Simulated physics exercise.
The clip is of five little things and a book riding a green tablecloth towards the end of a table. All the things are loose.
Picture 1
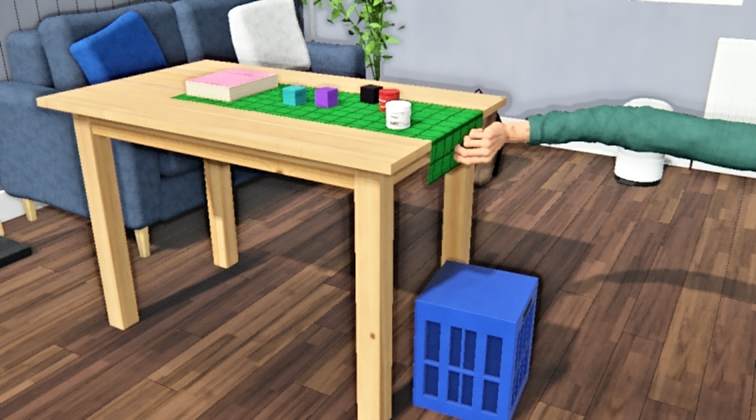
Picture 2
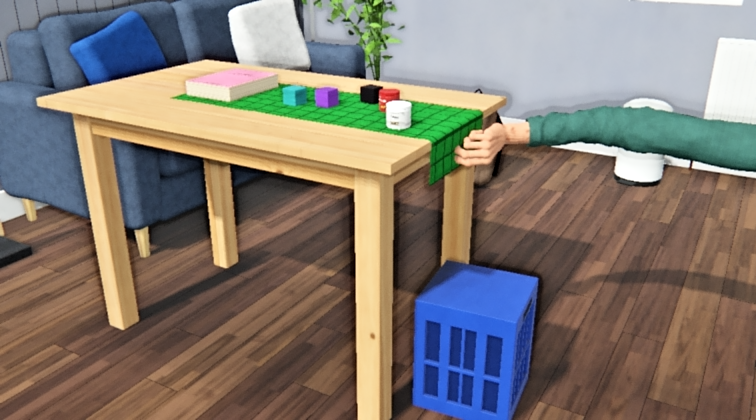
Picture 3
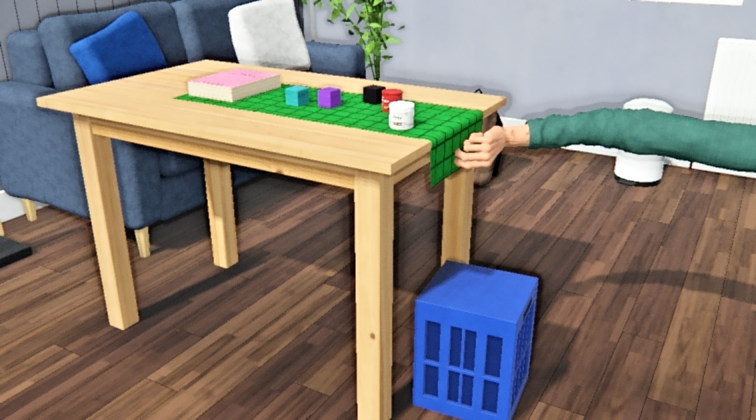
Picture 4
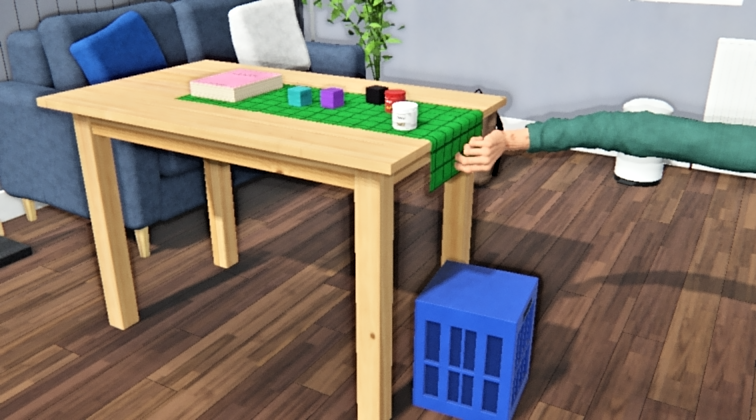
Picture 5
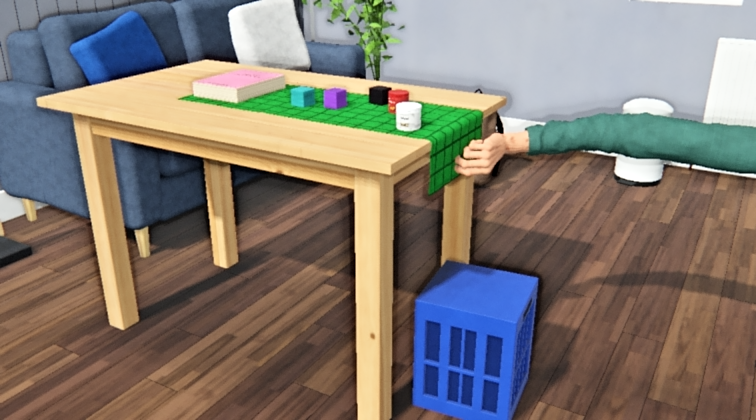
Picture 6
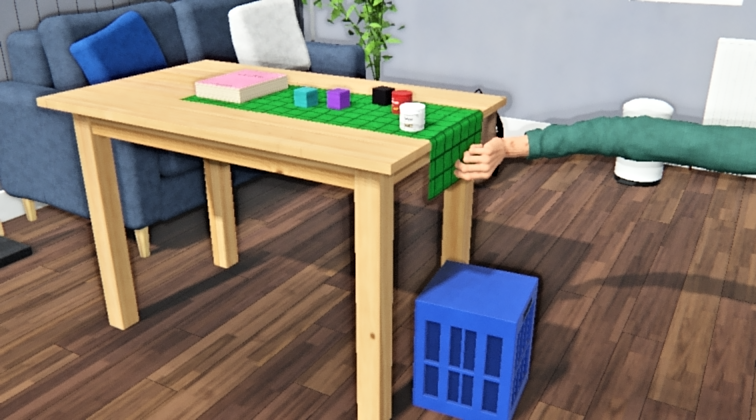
A hand in a green sleeve slowly drew a green cloth down over the right end of a wooden table, and the book, three small cubes and two little pots shifted slightly right with it.
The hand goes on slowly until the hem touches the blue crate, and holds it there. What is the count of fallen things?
The table loses three.
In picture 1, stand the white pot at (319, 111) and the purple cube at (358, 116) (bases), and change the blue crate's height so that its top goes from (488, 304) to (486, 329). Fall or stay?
The white pot goes over; the purple cube goes over.
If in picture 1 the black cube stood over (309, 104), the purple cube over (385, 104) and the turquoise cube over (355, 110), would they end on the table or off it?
The black cube survives; the purple cube drops off; the turquoise cube goes over.
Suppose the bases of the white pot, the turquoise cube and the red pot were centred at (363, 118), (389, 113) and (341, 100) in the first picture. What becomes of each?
The white pot falls; the turquoise cube tumbles off; the red pot remains up.
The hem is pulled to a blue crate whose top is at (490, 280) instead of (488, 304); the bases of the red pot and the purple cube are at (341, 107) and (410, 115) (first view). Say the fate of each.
The red pot holds on, the purple cube falls.
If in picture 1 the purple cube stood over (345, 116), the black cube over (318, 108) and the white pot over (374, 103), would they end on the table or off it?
The purple cube is carried off; the black cube remains up; the white pot comes down.
Soon after, hem near (456, 221); white pot gone.
Then, hem near (456, 266); white pot and red pot gone.
At rest, hem on the crate; white pot, red pot and black cube gone. The count of fallen things is three.
